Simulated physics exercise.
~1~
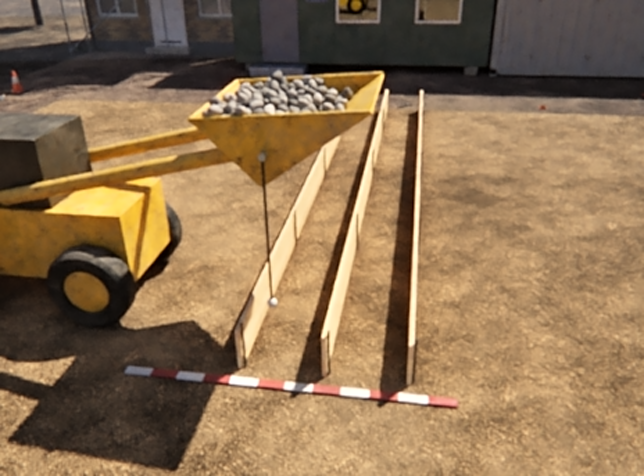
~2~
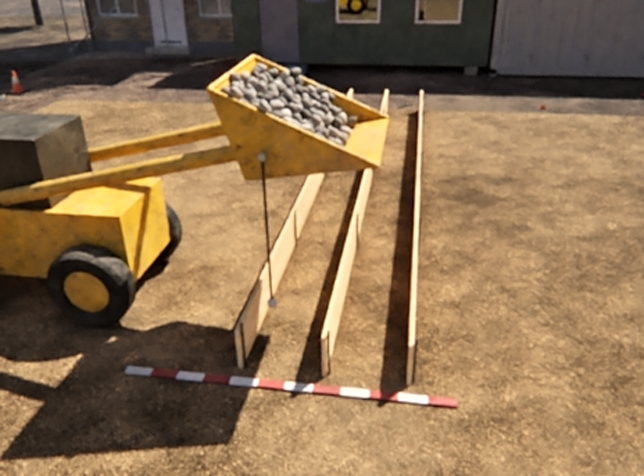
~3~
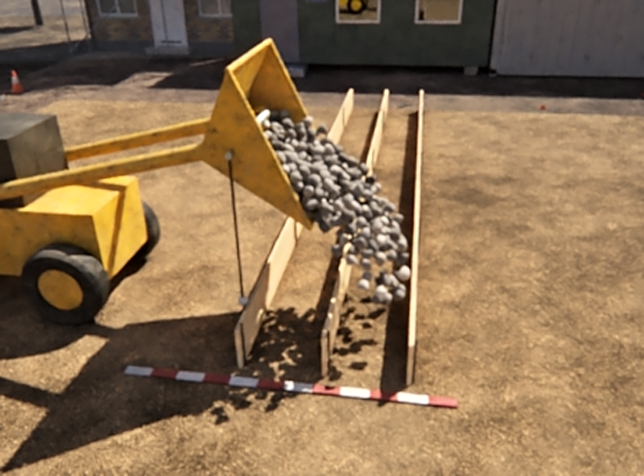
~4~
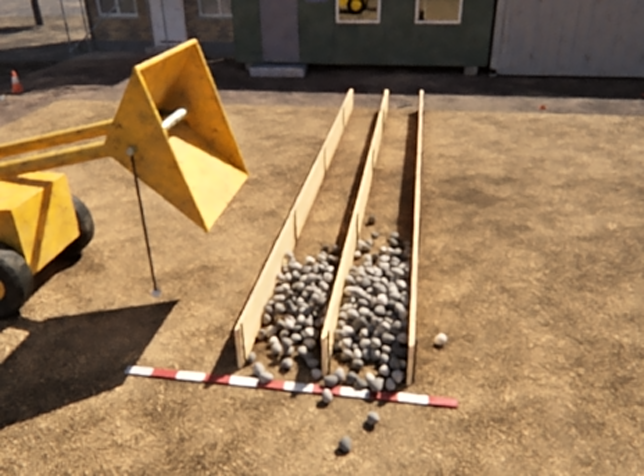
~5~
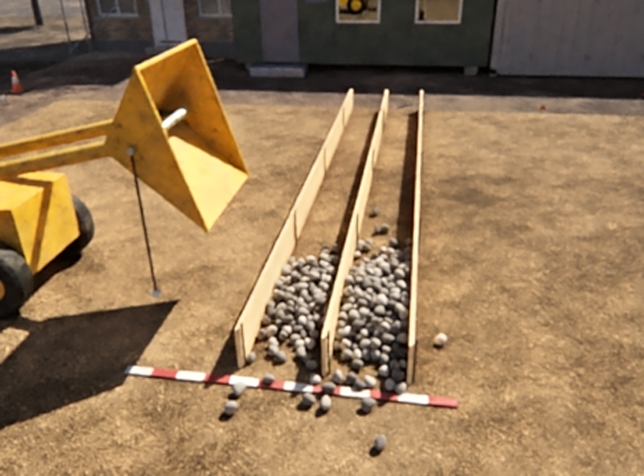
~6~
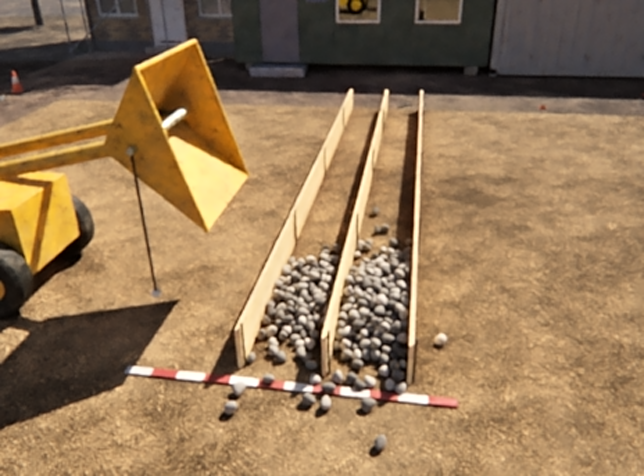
To begin with, a yellow loader holds a raised bucket heaped with smooth grey stones above three long boards standing on dusty ground, with a red and white striped pole lying across their near ends. The bucket tips forward to the right, and the stones slide toward its lip. As it tilts further and the loader backs away to the left, they pour out in a thick stream between the boards. At last the empty bucket hangs tilted and still, with stones heaped in both bays, more in the right one, and a few strays scattered beyond them.
